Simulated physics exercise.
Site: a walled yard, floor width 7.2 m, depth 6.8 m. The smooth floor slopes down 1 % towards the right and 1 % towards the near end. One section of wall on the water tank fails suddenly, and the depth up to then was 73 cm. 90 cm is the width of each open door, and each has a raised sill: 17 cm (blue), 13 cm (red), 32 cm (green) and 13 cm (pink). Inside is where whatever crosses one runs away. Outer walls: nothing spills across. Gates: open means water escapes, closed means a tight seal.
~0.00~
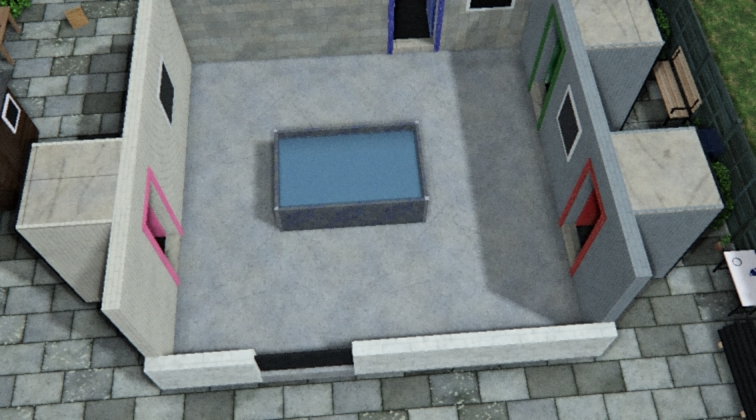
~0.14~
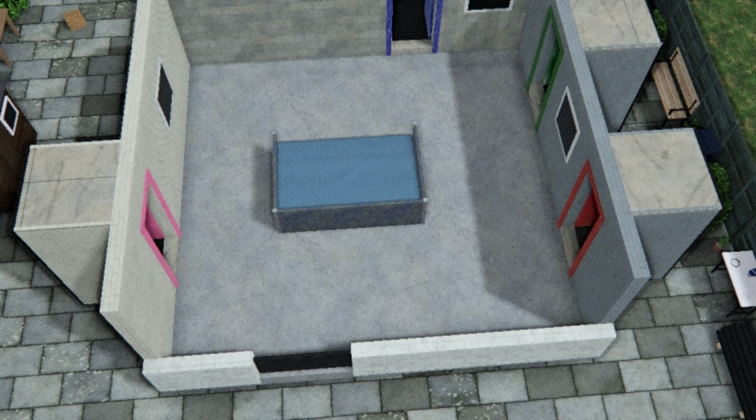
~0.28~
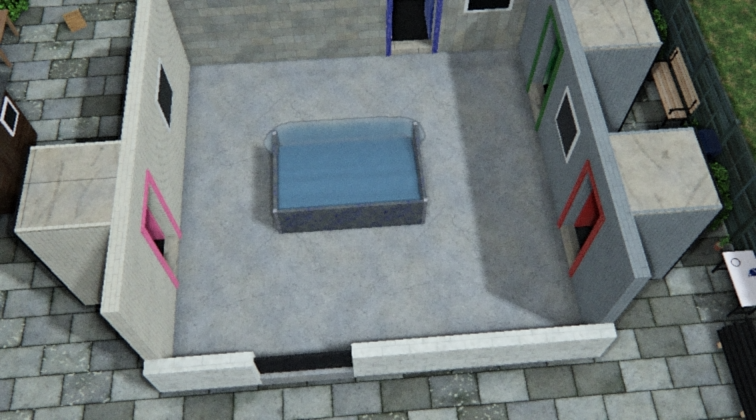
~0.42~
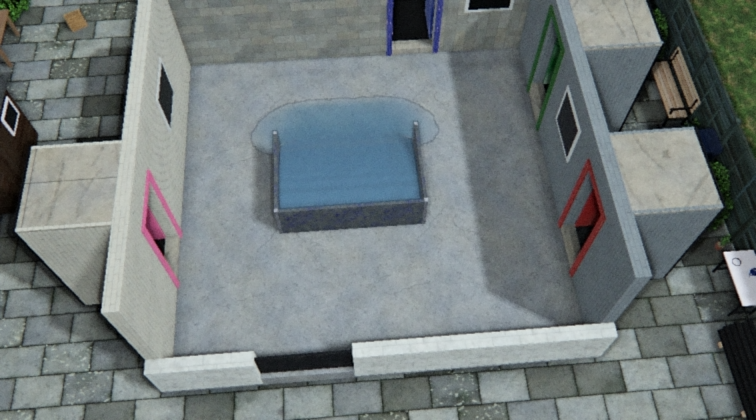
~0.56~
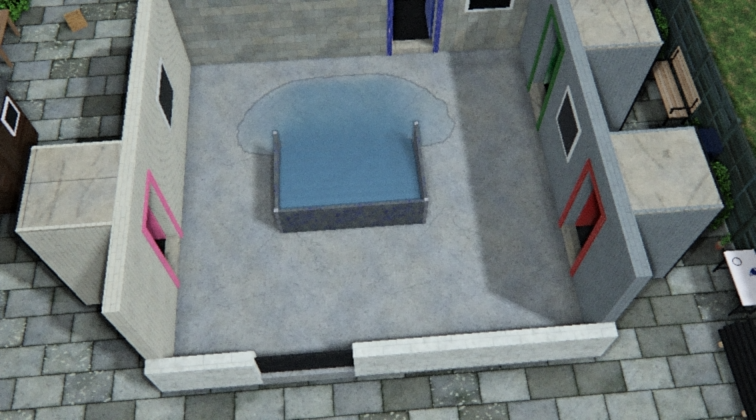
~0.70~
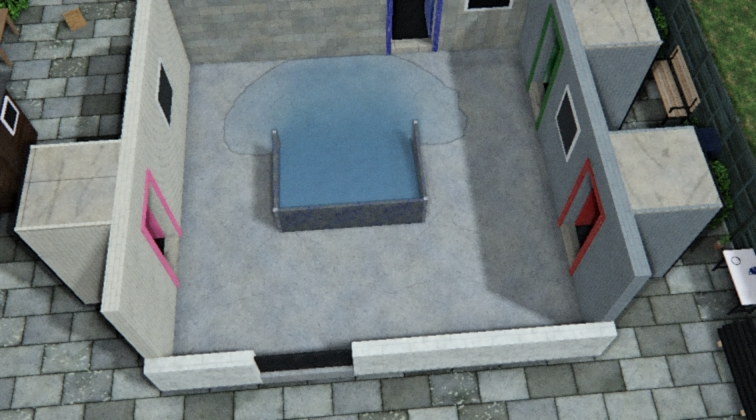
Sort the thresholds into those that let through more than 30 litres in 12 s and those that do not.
Sorted: Blue door lets more through; red door does not; green door does not; pink door does not.
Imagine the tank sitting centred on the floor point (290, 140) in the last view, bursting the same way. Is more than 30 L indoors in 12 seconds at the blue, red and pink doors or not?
Measured against that limit, blue comes out short of it, red short of it and pink short of it.
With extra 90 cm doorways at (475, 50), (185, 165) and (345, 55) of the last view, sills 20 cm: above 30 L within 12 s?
Check each in turn: The first fails, the second fails, the third succeeds.
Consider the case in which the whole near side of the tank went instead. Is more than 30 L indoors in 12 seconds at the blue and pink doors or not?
Blue stays inside, pink stays inside, judged against that limit.
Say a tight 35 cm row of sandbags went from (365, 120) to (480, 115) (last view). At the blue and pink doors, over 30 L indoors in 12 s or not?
So the blue door comes out low enough while the pink door comes out low enough.
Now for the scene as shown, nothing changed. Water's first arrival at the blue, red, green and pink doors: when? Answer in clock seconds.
Blue = 0.8 s, red = 3.6 s, green = 2.4 s, pink = 3.6 s.
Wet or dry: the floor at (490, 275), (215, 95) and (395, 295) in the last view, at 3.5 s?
Untouched, soaked, untouched.
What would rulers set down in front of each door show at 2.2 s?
Blue 29 cm, red 0 cm, green 0 cm, pink 0 cm.
After 1.4 s water covers 30 % of the floor and is deepest (48 cm) near (341, 66); blue door 31 cm at the sill, 14 L in, red door not reached, green door not reached, pink door not reached.
After 2.2 s water covers 30 % of the floor and is deepest (42 cm) near (191, 68); blue door 29 cm at the sill, 62 L in, red door not reached, green door not reached, pink door not reached.
After 3.5 s water covers 50 % of the floor and is deepest (30 cm) near (514, 62); blue door 16 cm at the sill, 88 L in, red door not reached, green door 21 cm at the sill, 0 L in, pink door not reached.
After 7.0 s water covers 90 % of the floor and is deepest (19 cm) near (383, 354); blue door 7 cm at the sill, 89 L in, red door 6 cm at the sill, 0 L in, green door 11 cm at the sill, 0 L in, pink door 4 cm at the sill, 0 L in.
After 12.0 s water covers 85 % of the floor and is deepest (17 cm) near (577, 339); blue door 4 cm at the sill, 89 L in, red door 14 cm at the sill, 7 L in, green door 8 cm at the sill, 0 L in, pink door 7 cm at the sill, 0 L in.
